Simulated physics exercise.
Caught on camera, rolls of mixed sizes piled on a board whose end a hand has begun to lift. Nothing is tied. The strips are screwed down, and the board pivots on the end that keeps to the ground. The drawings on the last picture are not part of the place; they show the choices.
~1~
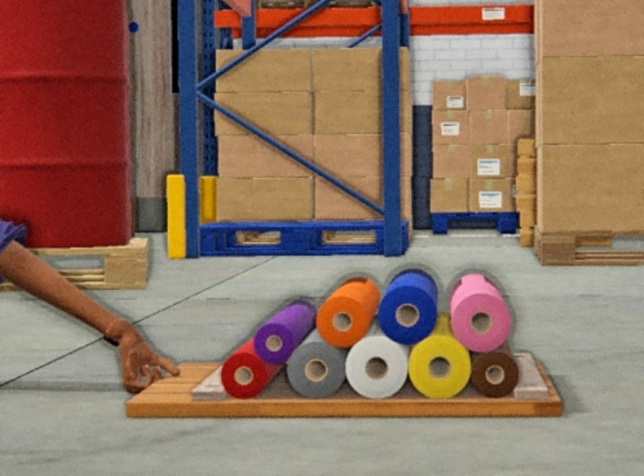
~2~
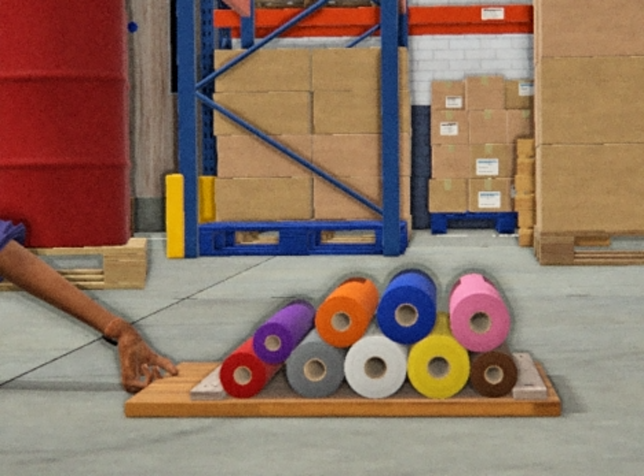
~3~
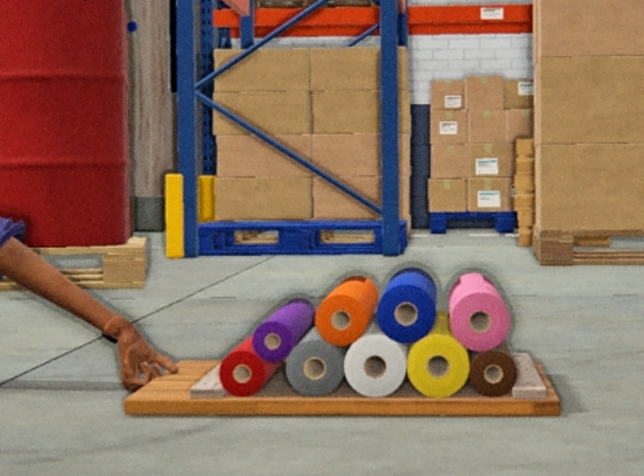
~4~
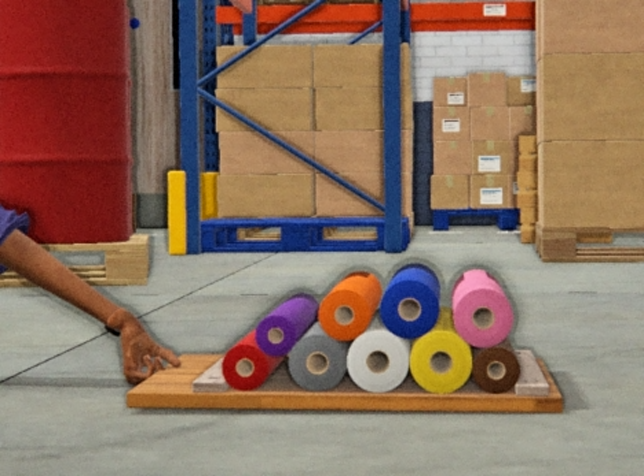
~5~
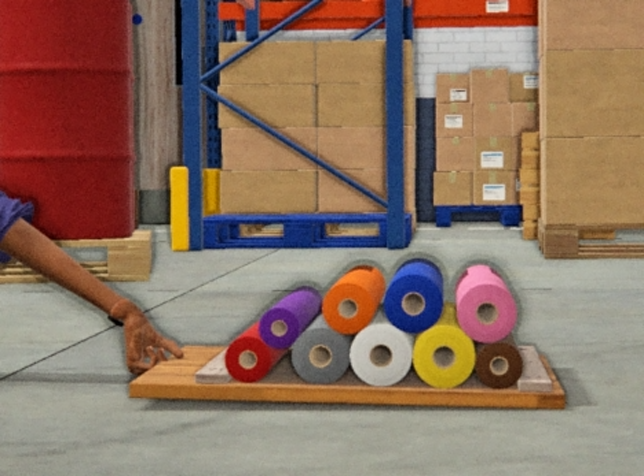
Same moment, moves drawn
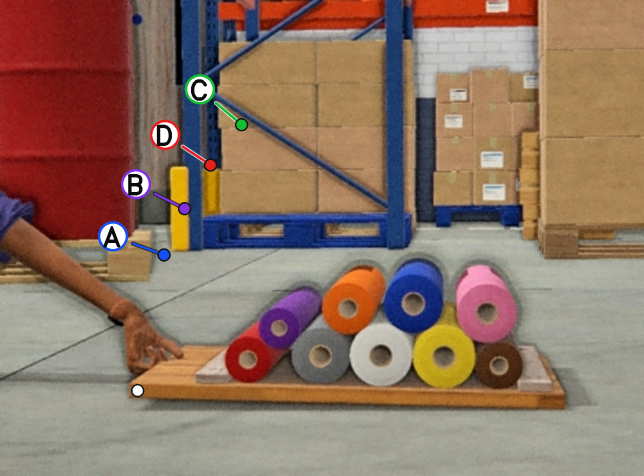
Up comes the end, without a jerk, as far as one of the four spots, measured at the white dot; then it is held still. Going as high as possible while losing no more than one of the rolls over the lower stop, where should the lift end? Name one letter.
At most to B.
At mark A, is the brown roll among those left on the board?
Yes.
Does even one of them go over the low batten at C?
At C: Yes.
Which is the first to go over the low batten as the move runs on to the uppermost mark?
First is the pink one.
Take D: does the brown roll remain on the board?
No, with D.
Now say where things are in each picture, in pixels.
Yellow roll (440, 367); brown roll (495, 375); purple roll (274, 343), in the first picture.
Purple roll (273, 343); orange roll (342, 321), in the second picture.
Board (350, 381); red roll (243, 373); grey roll (315, 369), in the third picture.
Board (353, 376); red roll (245, 368); grey roll (318, 363), in the fourth picture.
Board (355, 370); red roll (248, 359); grey roll (321, 356), in the fifth picture.
On the marked copy, A at (164, 255); B at (185, 209); C at (242, 125); D at (210, 165); the white dot at (138, 391).
Taking B. A third of the way, board at 16°.
Two thirds of the way, board at 27°.
When it is over, board at 27°, one over the low batten (pink).
As for the rest, A one over the low batten (pink); C nine over the low batten; D nine over the low batten.
